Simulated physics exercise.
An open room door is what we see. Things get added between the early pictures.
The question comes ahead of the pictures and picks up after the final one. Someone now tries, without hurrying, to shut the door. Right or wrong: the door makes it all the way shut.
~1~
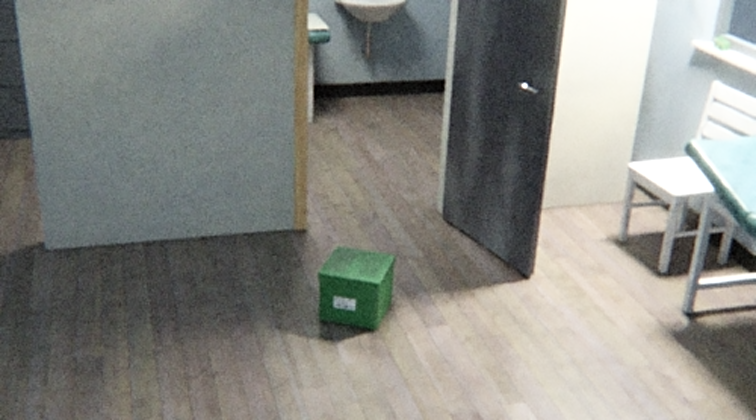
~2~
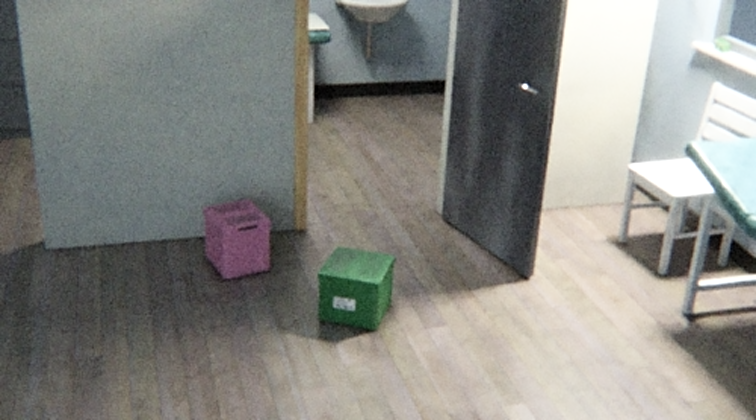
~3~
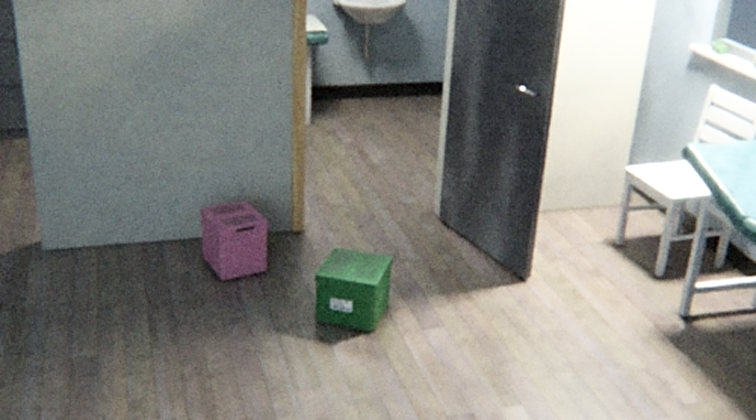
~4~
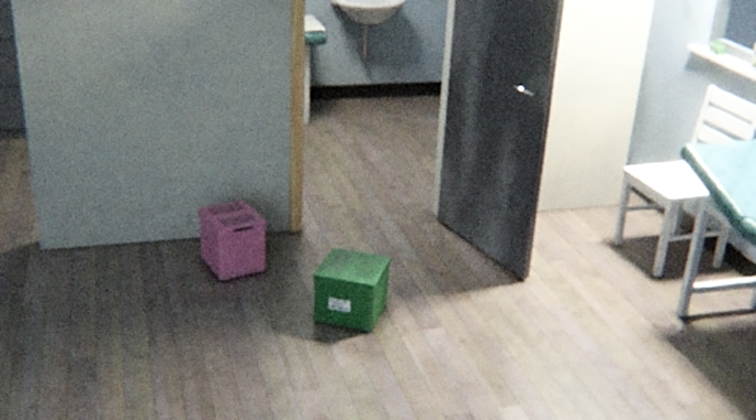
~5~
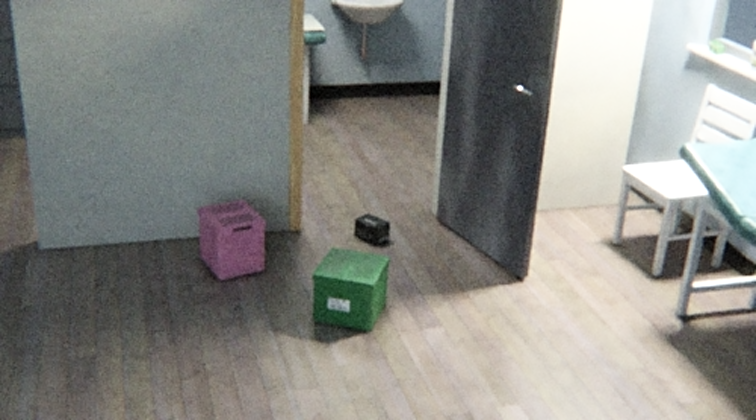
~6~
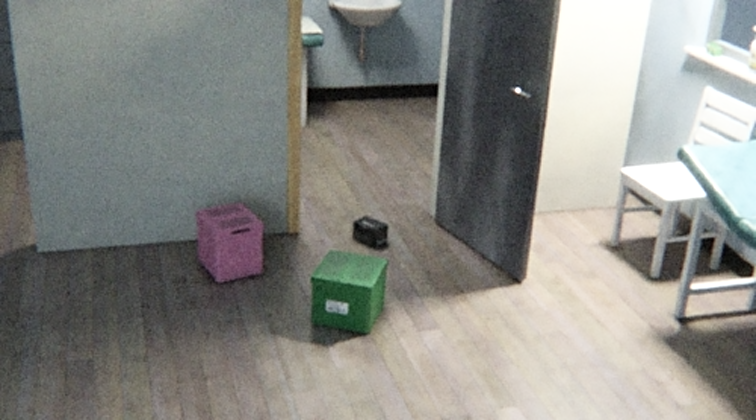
Right.
Then, 1.40 s past the last view, open by 56°.
Then, 2.20 s past the last view, open by 16°; black box displaced about its own width near (359, 222).
Finally, open by 0°; moved from the start, black box; the other 2 still in place. Final places as the last picture's camera would see them, black box near (351, 211).
